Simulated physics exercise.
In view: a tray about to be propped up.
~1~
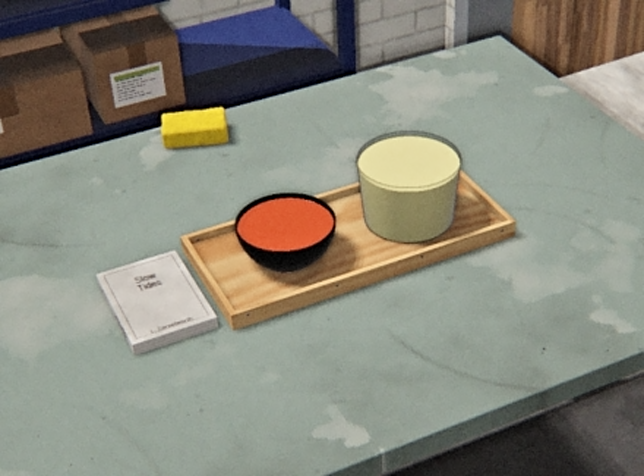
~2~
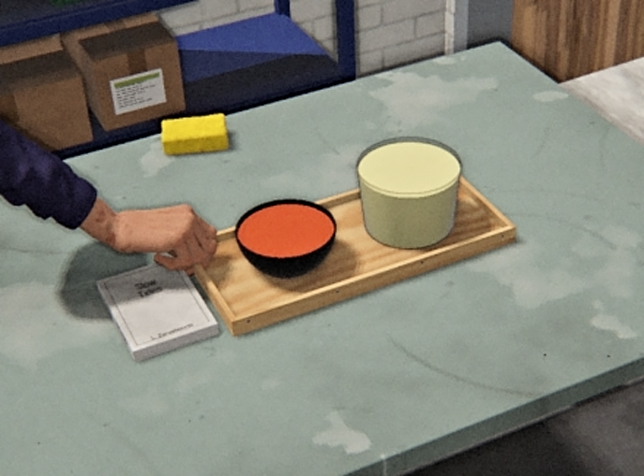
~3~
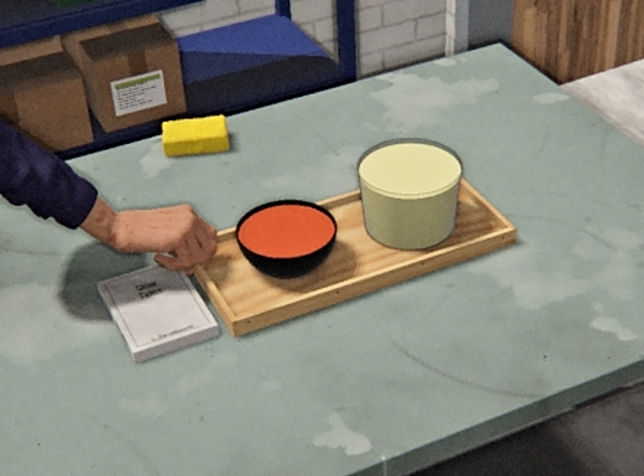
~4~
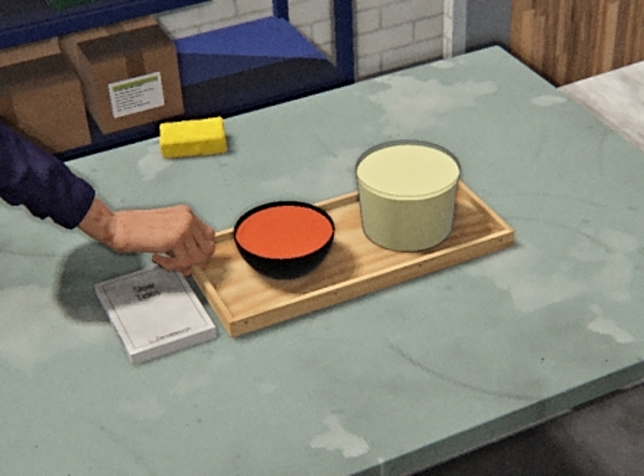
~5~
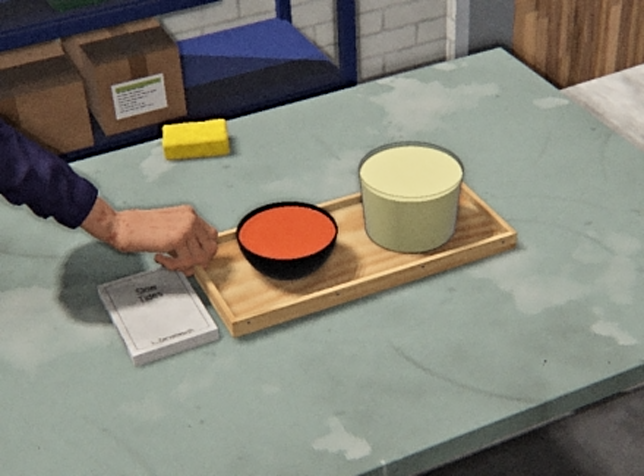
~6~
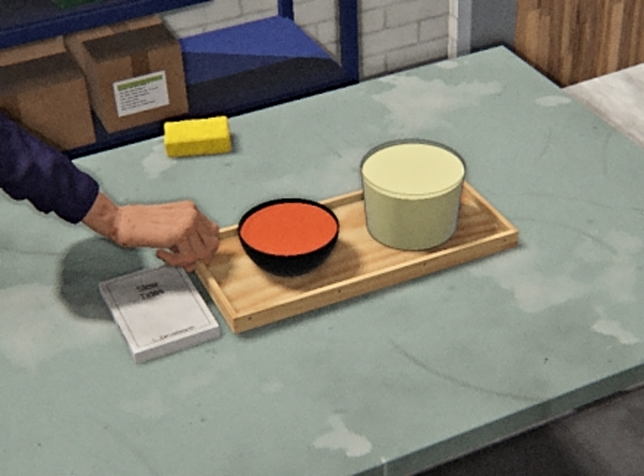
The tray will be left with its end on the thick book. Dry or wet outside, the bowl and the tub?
The bowl stays dry outside; the tub stays dry outside.
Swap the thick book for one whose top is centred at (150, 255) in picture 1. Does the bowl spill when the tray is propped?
In that case: Loses some.
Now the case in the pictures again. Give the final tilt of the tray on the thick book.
At 3° or so.
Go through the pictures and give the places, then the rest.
In the first picture, the tray lies flat; bowl (286, 237) about three quarters full; tub (409, 187) nearly full; thick book (176, 336).
In the second picture, a hand takes the end of the tray; bowl about three quarters full, surface at (286, 232); tub nearly full, surface at (409, 169).
In the third picture, the end has come up a little; bowl (288, 243) about three quarters full; tub (410, 194) nearly full.
In the fourth picture, slope near 1°; bowl about three quarters full, surface at (284, 234); tub nearly full, surface at (408, 172); thick book (175, 346).
In the fifth picture, the tray slopes by about 1°; bowl (288, 245) about three quarters full; tub (410, 198) nearly full.
In the sixth picture, the end is rising; bowl about three quarters full, surface at (289, 231); tub nearly full, surface at (413, 171); thick book (178, 345).
Soon after, the tray slopes by about 2°; bowl, nothing has left it; tub, nothing has left it.
Later, the tray slopes by about 4°; bowl, nothing has left it; tub, nothing has left it.
In the end, the tray slopes by about 3°, resting on the thick book; bowl, nothing has left it; tub, nothing has left it.
